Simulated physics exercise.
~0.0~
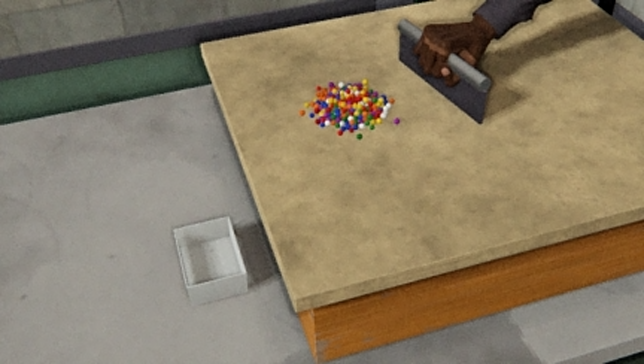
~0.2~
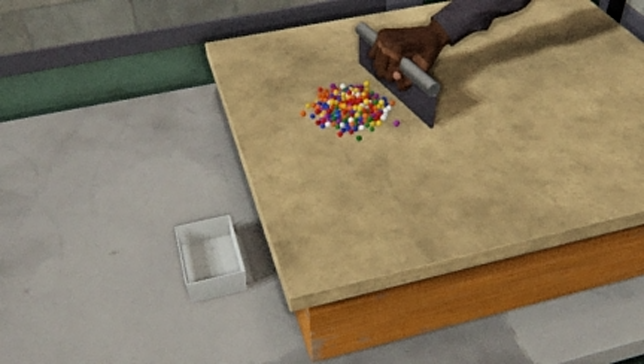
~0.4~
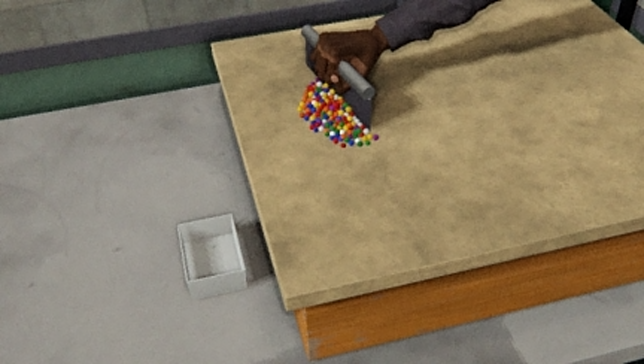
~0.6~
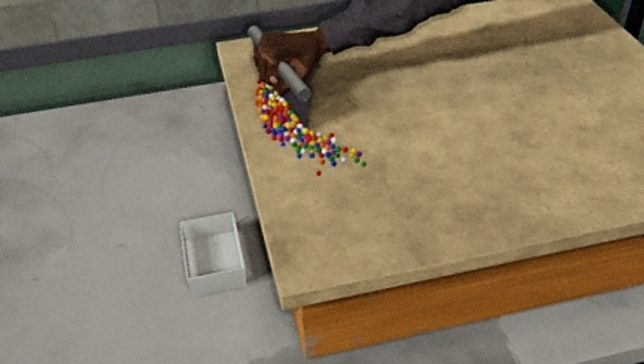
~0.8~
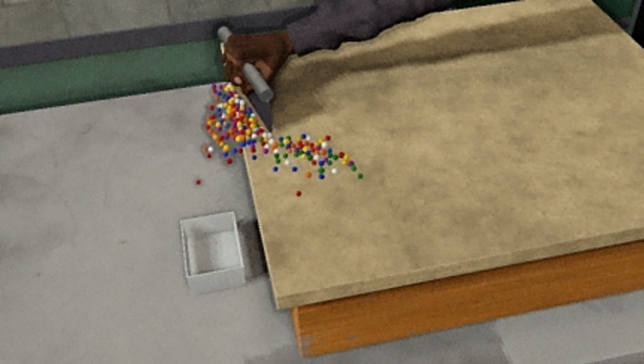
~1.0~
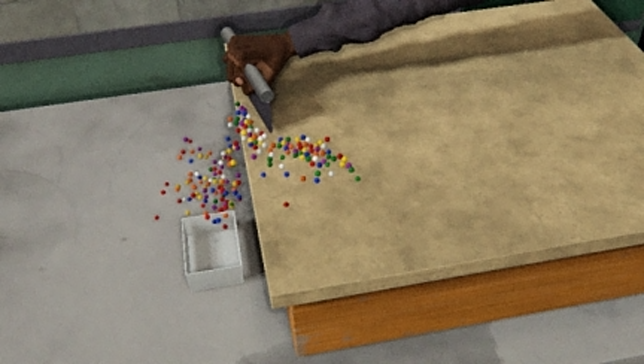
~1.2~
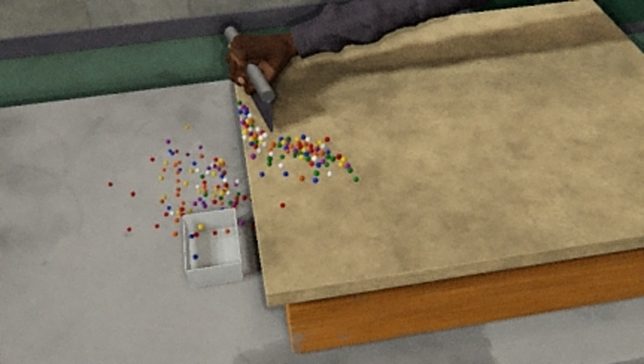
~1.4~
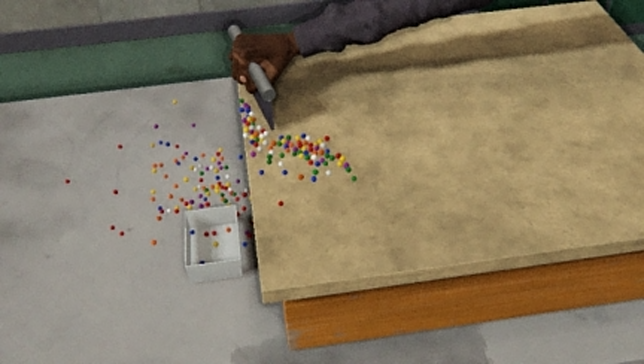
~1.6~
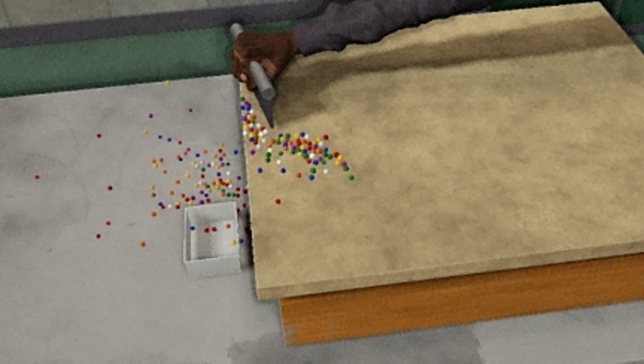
A hand pushed a gray scraper left across a tan tabletop, sweeping a pile of colorful beads to the edge, then stopped; many spilled over and scattered on the gray surface below, a few landed in the white tin, and nearly half stayed on top.
